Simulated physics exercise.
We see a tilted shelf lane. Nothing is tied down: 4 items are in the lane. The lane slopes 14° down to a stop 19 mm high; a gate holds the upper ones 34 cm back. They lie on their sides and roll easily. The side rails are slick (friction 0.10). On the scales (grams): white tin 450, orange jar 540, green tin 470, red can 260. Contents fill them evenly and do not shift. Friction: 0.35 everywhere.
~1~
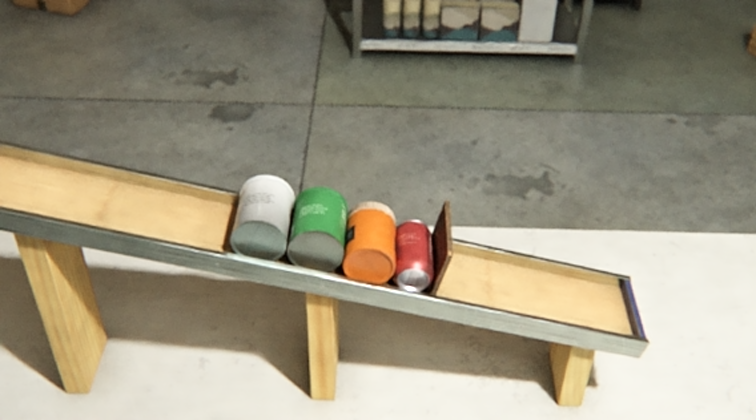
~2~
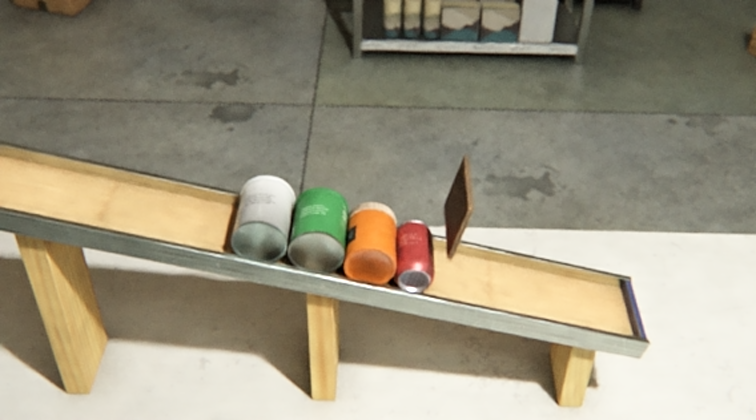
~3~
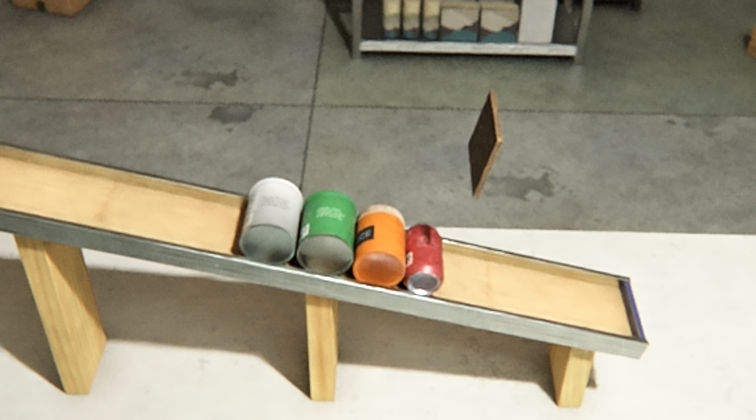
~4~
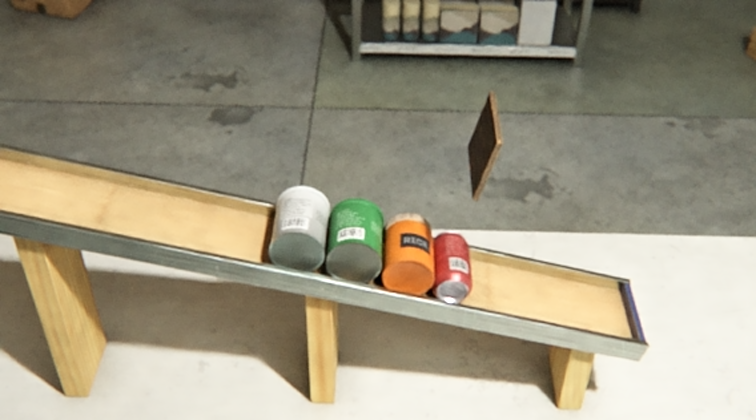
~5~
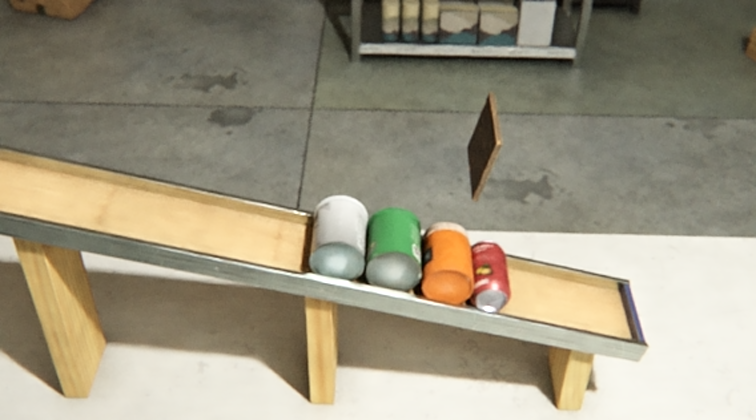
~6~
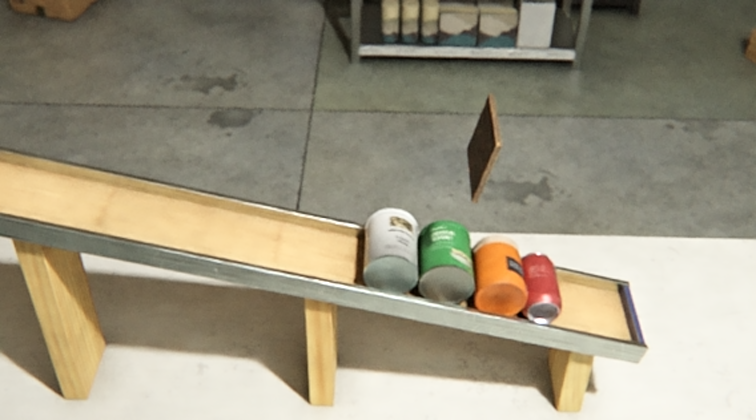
The footage shows a brown gate lifting off a sloped wooden lane and staying raised above it, after which a white tin, green tin, orange jar and red can roll together down the slope to the right in a close row.
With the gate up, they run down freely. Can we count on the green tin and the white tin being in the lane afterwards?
The green tin is caught by the stop and the white tin is caught by the stop.
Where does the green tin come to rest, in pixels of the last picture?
Around (572, 290).
Then, 0.10 s later than the last frame, leader 5 cm from the stop; green tin near (498, 274); white tin near (444, 263).
Then, 0.20 s later than the last frame, white tin near (484, 270); green tin near (536, 282).
Then, 0.30 s later than the last frame, red can now over the stop; white tin near (493, 274); green tin near (547, 285).
Then, 0.50 s later than the last frame, white tin at a standstill near (522, 280); green tin at a standstill near (572, 290); orange jar at a standstill.
When it is over, over the stop, red can; the other 3 in the lane. In the last view, green tin near (572, 290), white tin near (522, 280).
